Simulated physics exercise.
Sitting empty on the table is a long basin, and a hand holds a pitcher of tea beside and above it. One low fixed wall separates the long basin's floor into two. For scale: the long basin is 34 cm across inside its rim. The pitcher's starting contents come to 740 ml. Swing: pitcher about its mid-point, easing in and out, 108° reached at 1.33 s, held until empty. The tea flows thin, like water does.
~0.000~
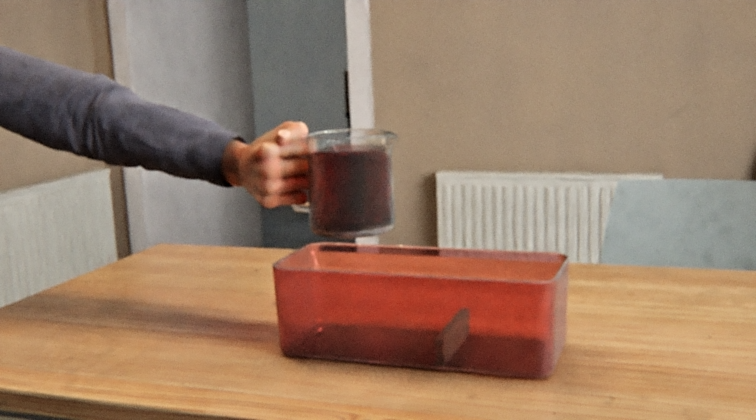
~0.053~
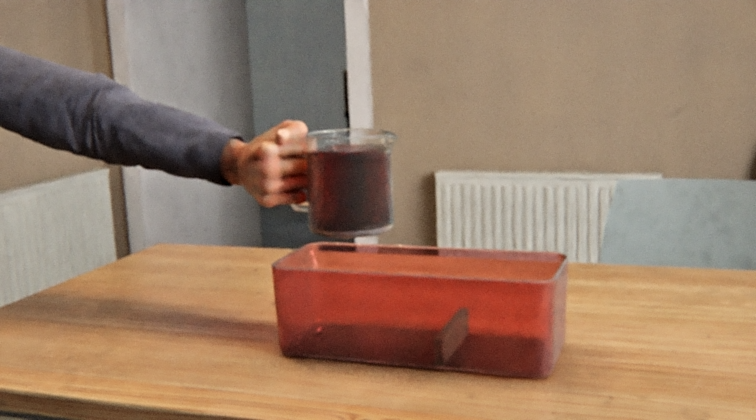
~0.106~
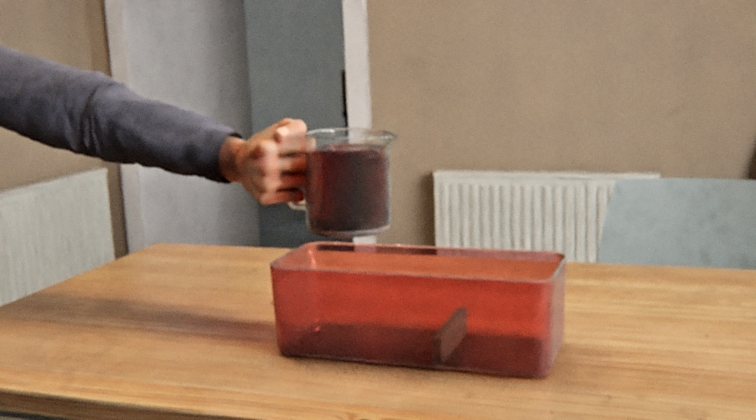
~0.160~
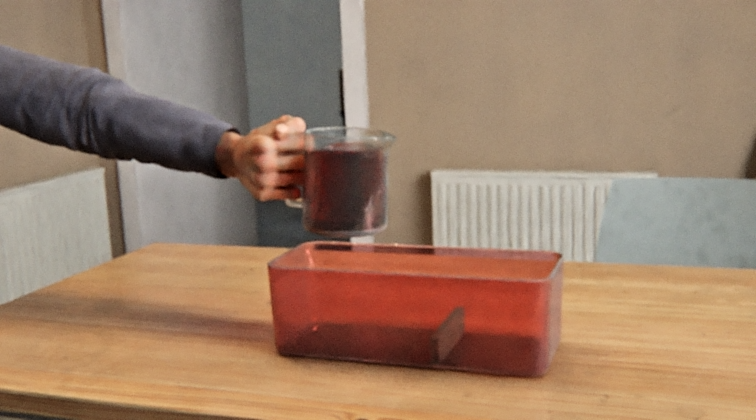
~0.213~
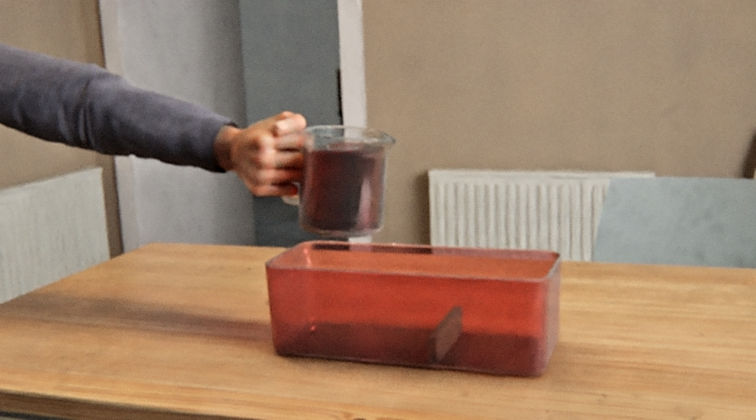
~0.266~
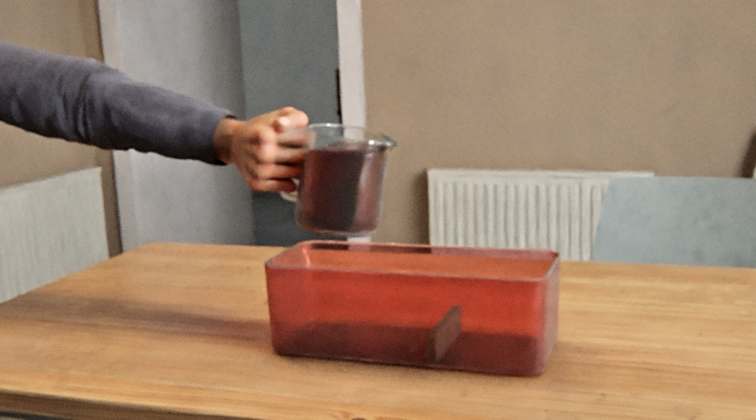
A hand held a glass pitcher of dark reddish tea above a long, see-through red basin on a wooden table, keeping it nearly still at first, then tilting it slightly to the right.
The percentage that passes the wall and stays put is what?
It is about 55 per cent.
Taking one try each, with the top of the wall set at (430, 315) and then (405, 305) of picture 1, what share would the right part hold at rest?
80 per cent first, 100 per cent second.
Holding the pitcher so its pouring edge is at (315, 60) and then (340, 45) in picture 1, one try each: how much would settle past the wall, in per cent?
In turn about 15 and 10 per cent.
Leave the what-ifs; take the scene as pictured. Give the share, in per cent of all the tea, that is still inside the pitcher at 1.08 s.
Remaining share: Approx. 30 %.
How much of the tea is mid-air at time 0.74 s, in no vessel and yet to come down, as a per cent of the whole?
I'd put it at about 10 percent.
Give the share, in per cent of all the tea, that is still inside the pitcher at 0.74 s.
Portion remaining: Approx. 84 per cent.
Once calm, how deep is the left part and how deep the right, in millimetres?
Left part: About 14 mm; right part: About 28 mm.
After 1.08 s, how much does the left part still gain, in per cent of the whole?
Some 34 per cent.
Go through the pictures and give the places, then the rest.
In the first frame, tilt 0°; pouring edge (398, 136); surface from (315, 150) to (389, 149); the long basin's rim runs from (291, 256) to (562, 269); the wall's top is at (453, 324).
In the second frame, tilt 0°; pouring edge (397, 136); surface from (315, 149) to (388, 150).
In the third frame, tilt 2°; pouring edge (397, 136); surface from (313, 148) to (387, 150).
In the fourth frame, tilt 4°; pouring edge (396, 138); surface from (312, 148) to (385, 150).
In the fifth frame, tilt 7°; pouring edge (396, 140); surface from (311, 149) to (385, 149).
In the sixth frame, tilt 10°; pouring edge (397, 144); surface from (311, 152) to (388, 149).
By 0.74 s the tilt is 63° and 84 per cent is still to pour, 1 is left of the wall and 4 right of it.
By 1.08 s the tilt is 99° and 31 per cent is still to pour, 11 is left of the wall and 46 right of it.
By 1.44 s the tilt is 108° and 2 per cent is still to pour, 37 is left of the wall and 59 right of it.
By 1.83 s the tilt is 108° and 0 per cent is still to pour, 44 is left of the wall and 56 right of it.
At rest 44 per cent lies left of the wall, 55 right of it and 0 outside.
